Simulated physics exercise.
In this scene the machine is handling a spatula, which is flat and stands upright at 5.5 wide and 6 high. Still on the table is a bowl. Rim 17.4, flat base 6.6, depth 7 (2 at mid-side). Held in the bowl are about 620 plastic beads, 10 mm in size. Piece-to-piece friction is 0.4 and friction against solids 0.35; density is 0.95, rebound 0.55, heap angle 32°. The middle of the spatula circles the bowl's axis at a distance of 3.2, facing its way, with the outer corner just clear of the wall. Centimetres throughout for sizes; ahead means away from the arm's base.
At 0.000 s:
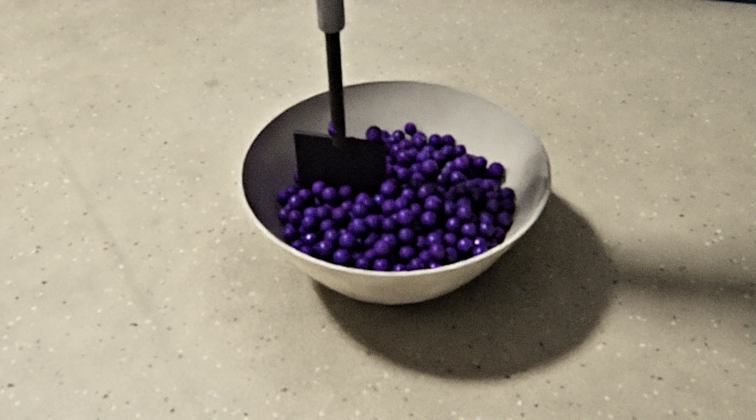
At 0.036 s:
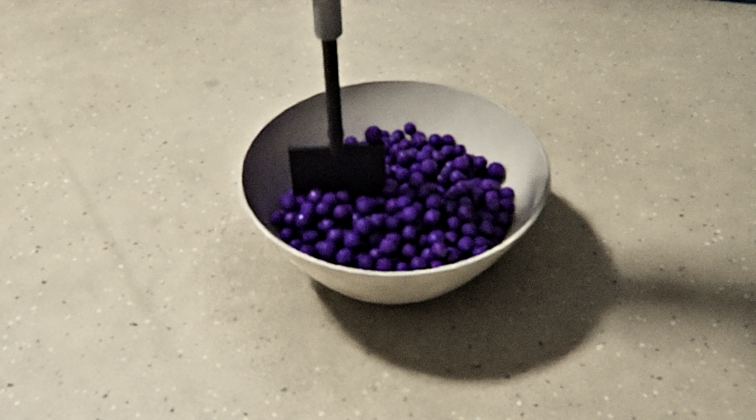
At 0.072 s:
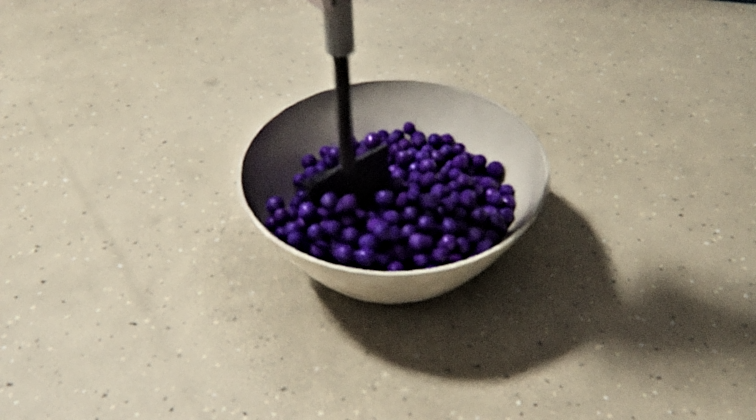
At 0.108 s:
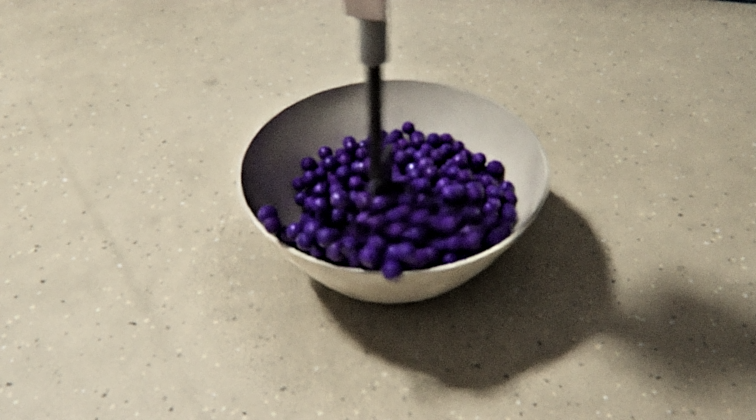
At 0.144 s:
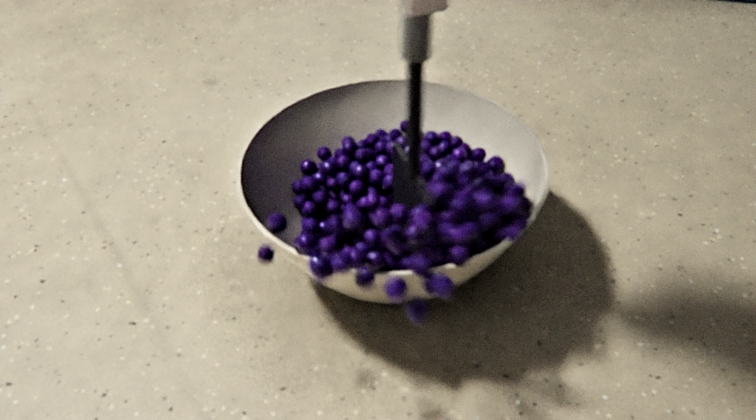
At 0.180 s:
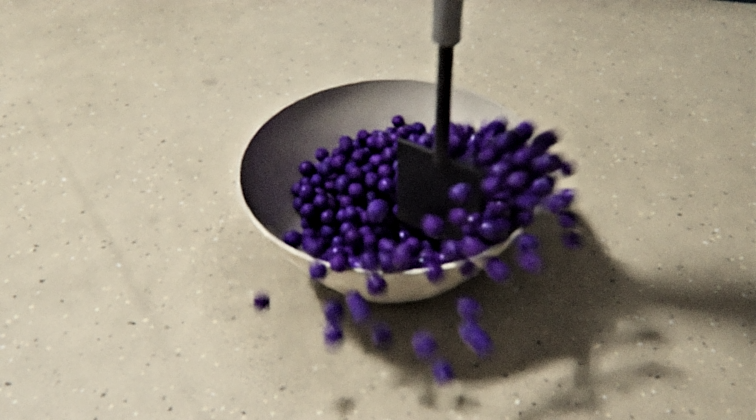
A spatula sweeps around inside a white bowl, flinging purple beads over the rim.
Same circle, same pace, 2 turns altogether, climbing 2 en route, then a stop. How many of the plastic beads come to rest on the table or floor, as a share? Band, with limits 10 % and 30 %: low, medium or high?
High.
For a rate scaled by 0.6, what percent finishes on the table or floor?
Estimated share: Close to 15 per cent.
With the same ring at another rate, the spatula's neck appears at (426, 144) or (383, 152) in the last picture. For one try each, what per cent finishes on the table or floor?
About 35 and 15 %.
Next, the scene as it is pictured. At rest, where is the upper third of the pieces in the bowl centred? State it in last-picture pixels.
Roughly at pixel (413, 222).
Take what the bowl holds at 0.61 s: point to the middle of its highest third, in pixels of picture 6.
Near pixel (424, 221).
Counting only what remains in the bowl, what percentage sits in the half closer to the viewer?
Some 55 per cent.
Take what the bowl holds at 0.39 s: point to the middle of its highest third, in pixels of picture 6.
That third sits centred at about (300, 192).
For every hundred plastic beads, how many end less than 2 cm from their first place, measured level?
15 %.
After 0.39 s, 17° round, highest piece 10 above the table; 439 in the bowl, 125 on the table or floor, 60 in flight or on the tool.
After 0.61 s, 232° round, highest piece 9 above the table; 387 in the bowl, 219 on the table or floor, 18 in flight or on the tool.
After 0.91 s, 0° round, highest piece 6 above the table; 385 in the bowl, 239 on the table or floor.
After 1.61 s, 0° round, highest piece 6 above the table; 385 in the bowl, 239 on the table or floor.
In the end, 385 in the bowl, 239 on the table or floor. That is 38 % on the table or floor.
